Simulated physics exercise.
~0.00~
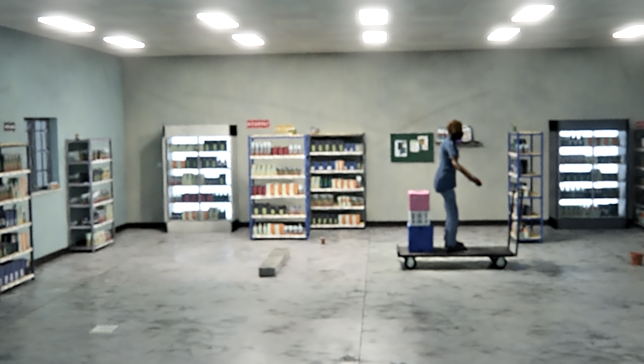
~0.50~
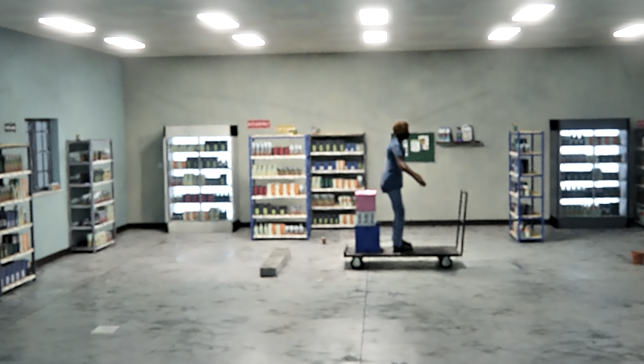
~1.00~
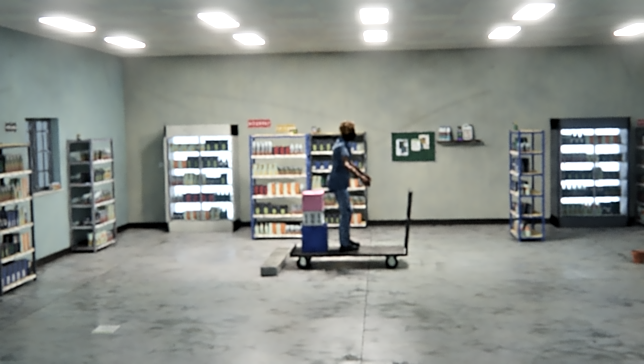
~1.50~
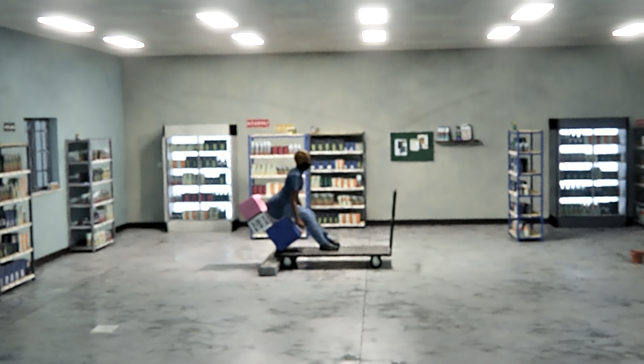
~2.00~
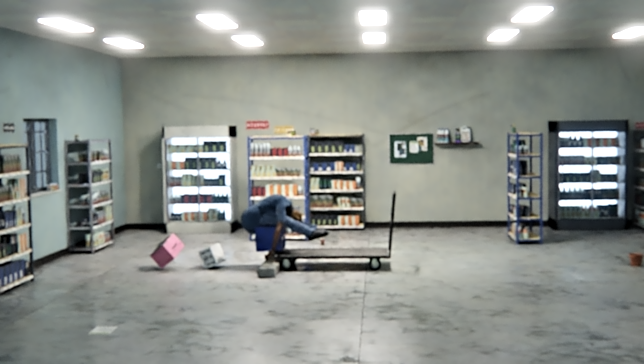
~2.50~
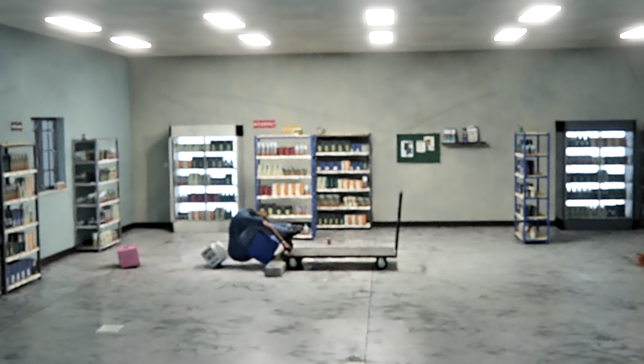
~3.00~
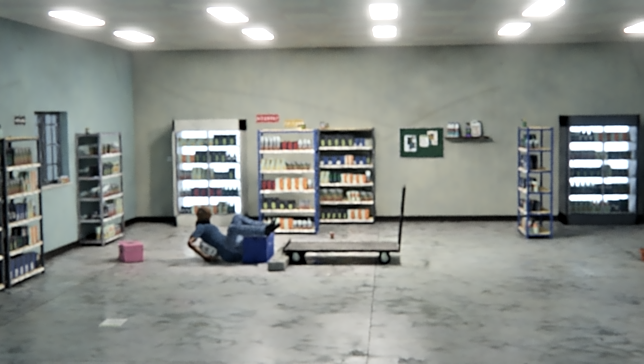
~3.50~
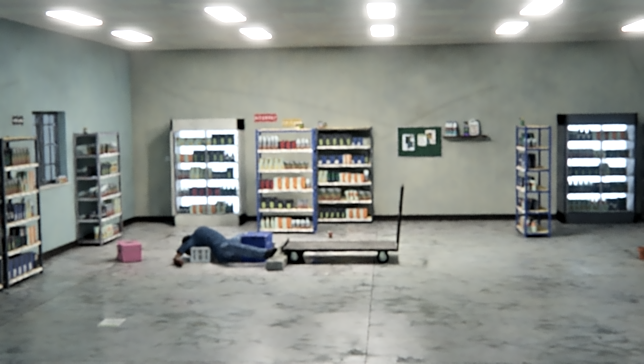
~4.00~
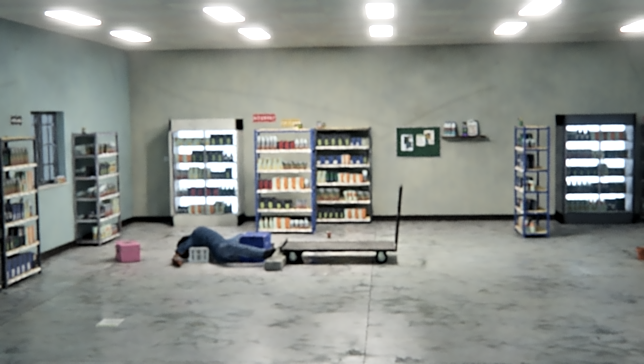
A trolley rolls left, hits a low block, and throws the worker and boxes onto the floor.
